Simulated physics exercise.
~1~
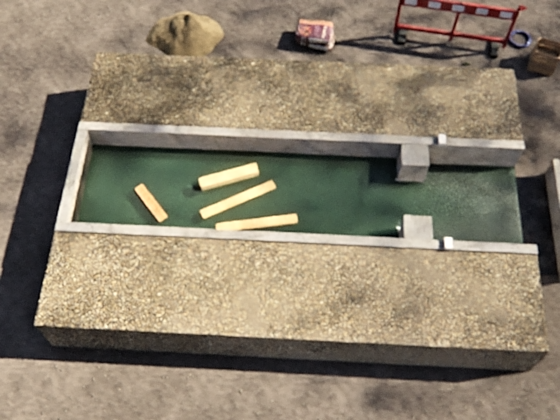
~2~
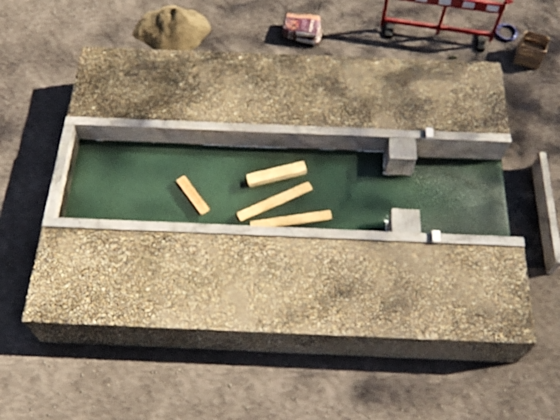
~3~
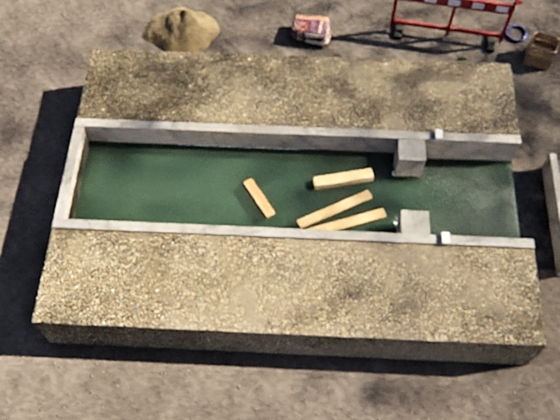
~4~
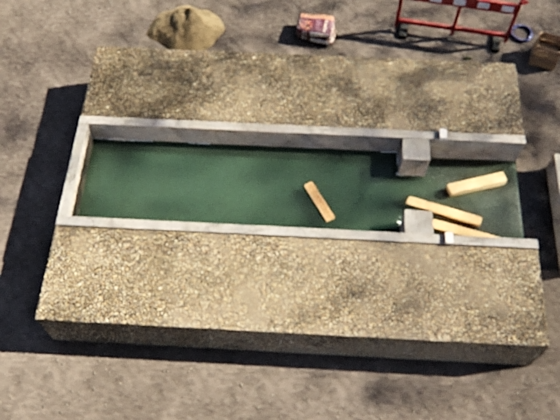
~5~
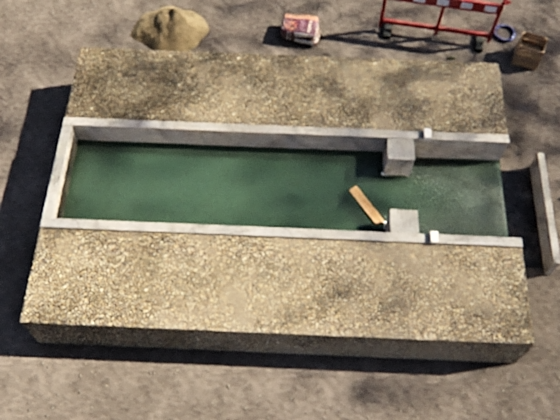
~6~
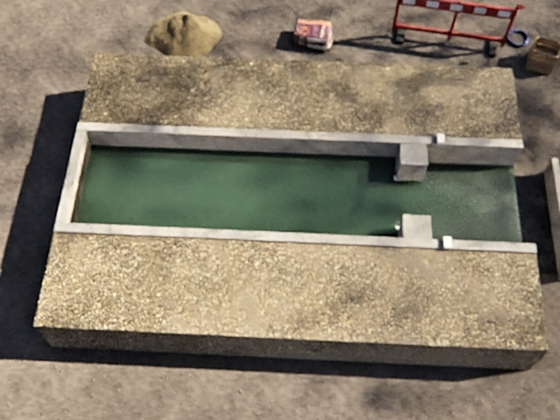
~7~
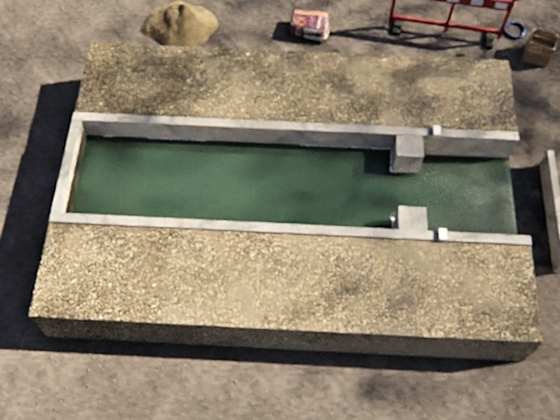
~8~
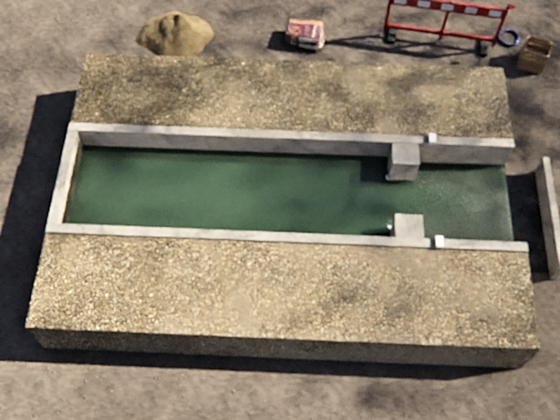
Four pale wooden pieces, one shorter and more orange than the rest, float in a green water channel seen from above, set between two broad, gravelly tan banks with grey concrete walls. Two grey blocks narrow the channel near its right end, while a sandy mound, a red and white barrier and small boxes sit on the ground beyond. The pieces drift right, the three longer ones leading. Those three slip through the gap between the blocks and leave at the open right end. The short one trails, tilting beside the lower block, then is gone too, leaving the green water empty.
